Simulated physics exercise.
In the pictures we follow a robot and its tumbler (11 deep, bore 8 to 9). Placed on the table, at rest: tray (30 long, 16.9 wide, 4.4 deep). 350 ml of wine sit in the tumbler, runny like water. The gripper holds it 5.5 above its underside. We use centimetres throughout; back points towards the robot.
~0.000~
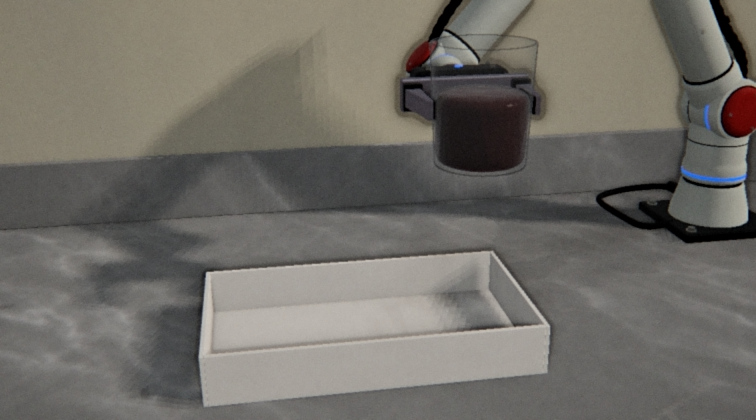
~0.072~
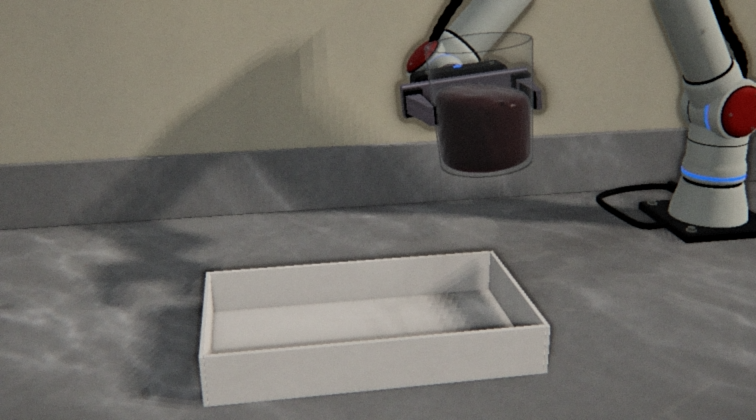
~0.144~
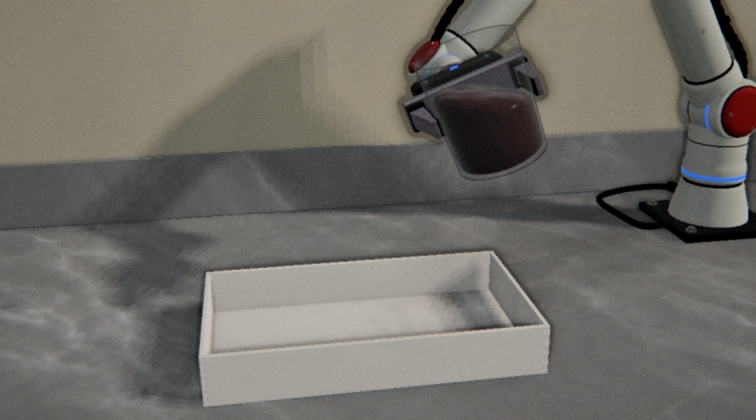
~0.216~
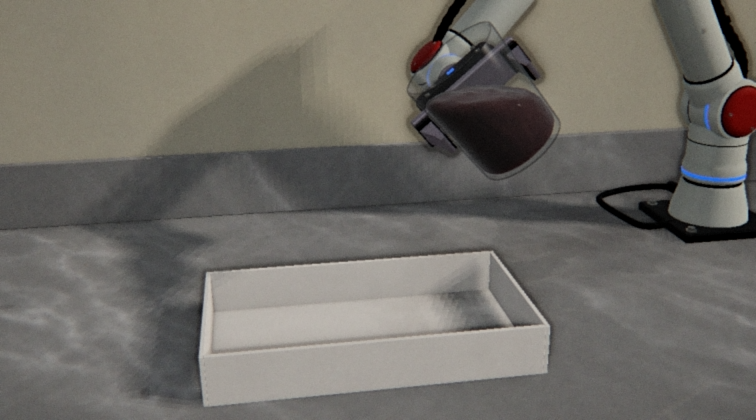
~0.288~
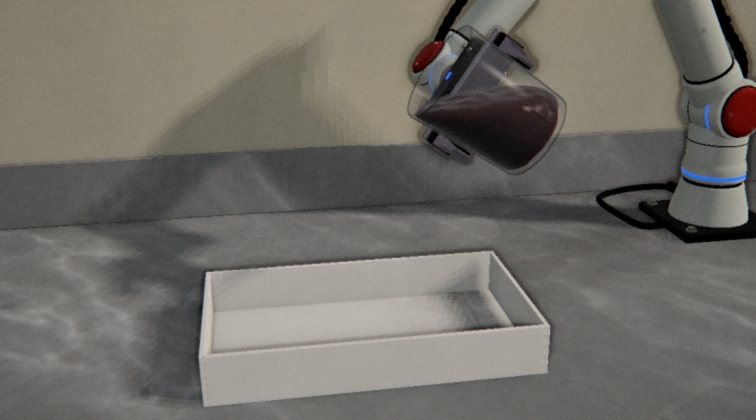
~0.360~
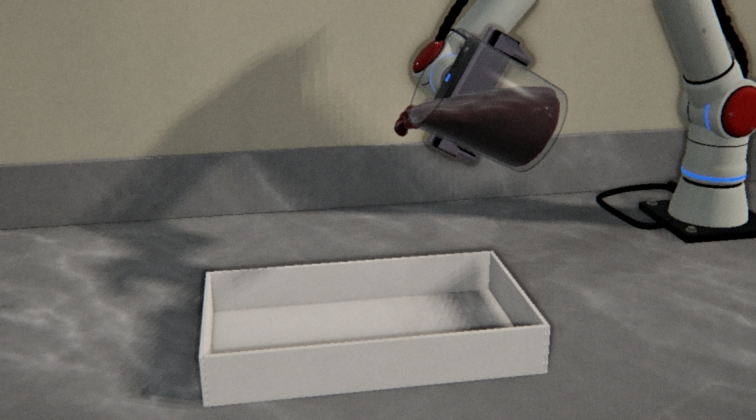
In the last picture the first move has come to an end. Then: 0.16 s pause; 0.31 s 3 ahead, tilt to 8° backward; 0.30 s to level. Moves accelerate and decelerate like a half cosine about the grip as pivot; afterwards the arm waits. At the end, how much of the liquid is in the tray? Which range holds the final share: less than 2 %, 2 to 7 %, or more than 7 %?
The final share is more than 7 %.
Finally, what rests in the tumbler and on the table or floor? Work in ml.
It ends up near 310 ml and 0 ml respectively.
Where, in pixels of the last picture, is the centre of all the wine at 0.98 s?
Near (438, 156).
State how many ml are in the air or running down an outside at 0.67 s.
Roughly 15 ml.
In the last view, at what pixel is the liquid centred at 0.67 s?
Centre: Approx. (463, 146) px.
After 0.67 s, tilted 29° forward, liquid up to 25 above the table; 310 ml in the tumbler, 25 ml in the tray, 15 ml in the air or running down outside.
After 0.98 s, tilted 4° backward, liquid up to 24 above the table; 310 ml in the tumbler, 40 ml in the tray.
After 1.33 s, level, liquid up to 24 above the table; 310 ml in the tumbler, 40 ml in the tray.
After 2.13 s, level, liquid up to 24 above the table; 310 ml in the tumbler, 40 ml in the tray.
At rest, 310 ml in the tumbler, 40 ml in the tray. That is 12 % in the tray.
